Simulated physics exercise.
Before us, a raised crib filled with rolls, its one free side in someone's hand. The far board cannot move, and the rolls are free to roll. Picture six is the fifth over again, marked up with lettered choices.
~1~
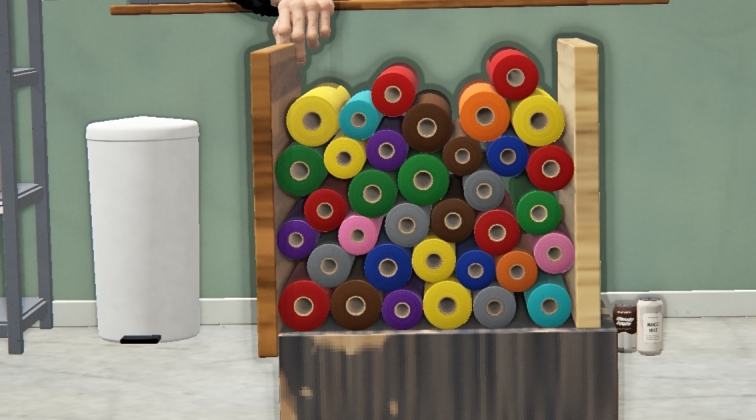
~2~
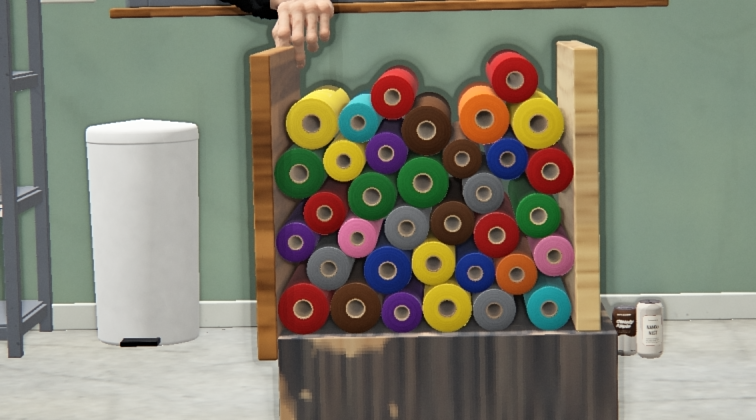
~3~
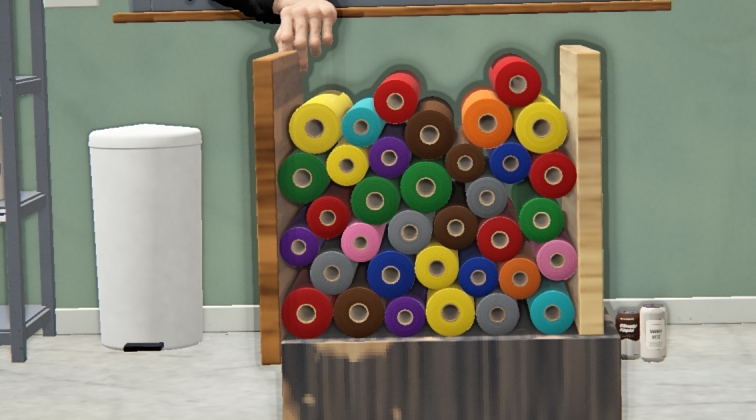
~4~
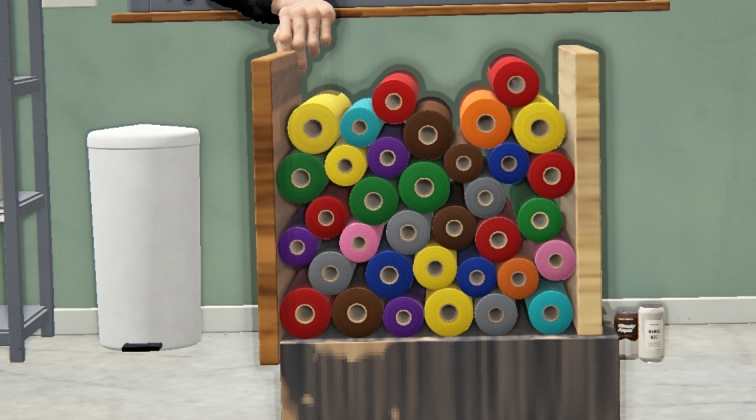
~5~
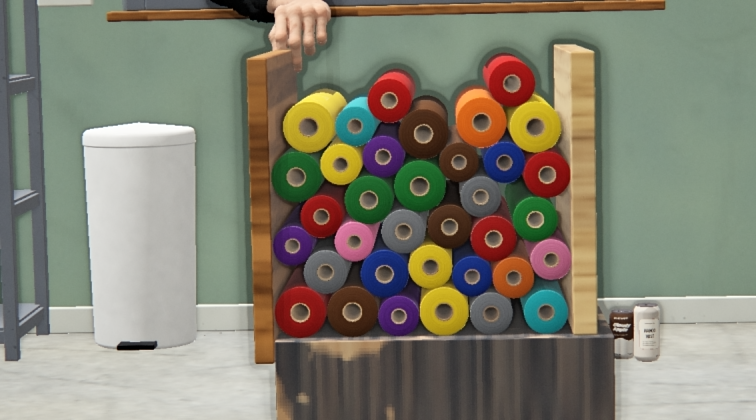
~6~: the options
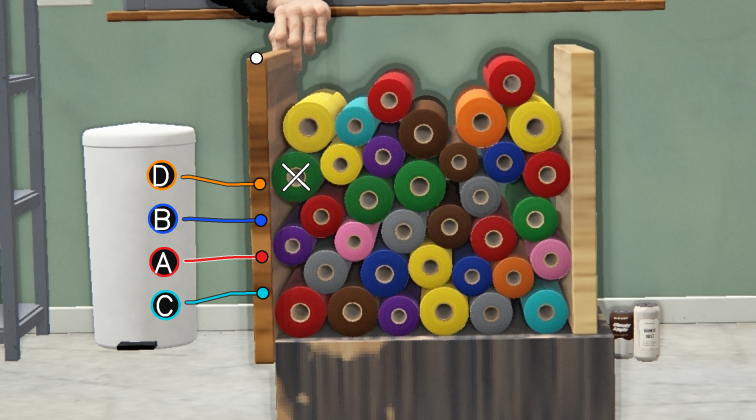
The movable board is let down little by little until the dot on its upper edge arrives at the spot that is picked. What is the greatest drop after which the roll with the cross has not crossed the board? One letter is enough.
Slide it to B.
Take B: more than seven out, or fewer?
It loses fewer than seven.
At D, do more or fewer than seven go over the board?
It loses fewer than seven.
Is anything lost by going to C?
Yes, at C.
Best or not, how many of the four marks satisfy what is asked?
Two of them.
On the marked copy, A at (262, 257); B at (261, 220); C at (263, 293); D at (260, 184); the cross at (296, 177); the white dot at (257, 58).
With B. Early on, top of the board (269, 131).
Further on, top of the board (271, 214).
At the end, top of the board (272, 219), none out over the board, the crossed one still inside.
As for the rest, A lets the crossed one out; C lets the crossed one out; D keeps the crossed one inside.
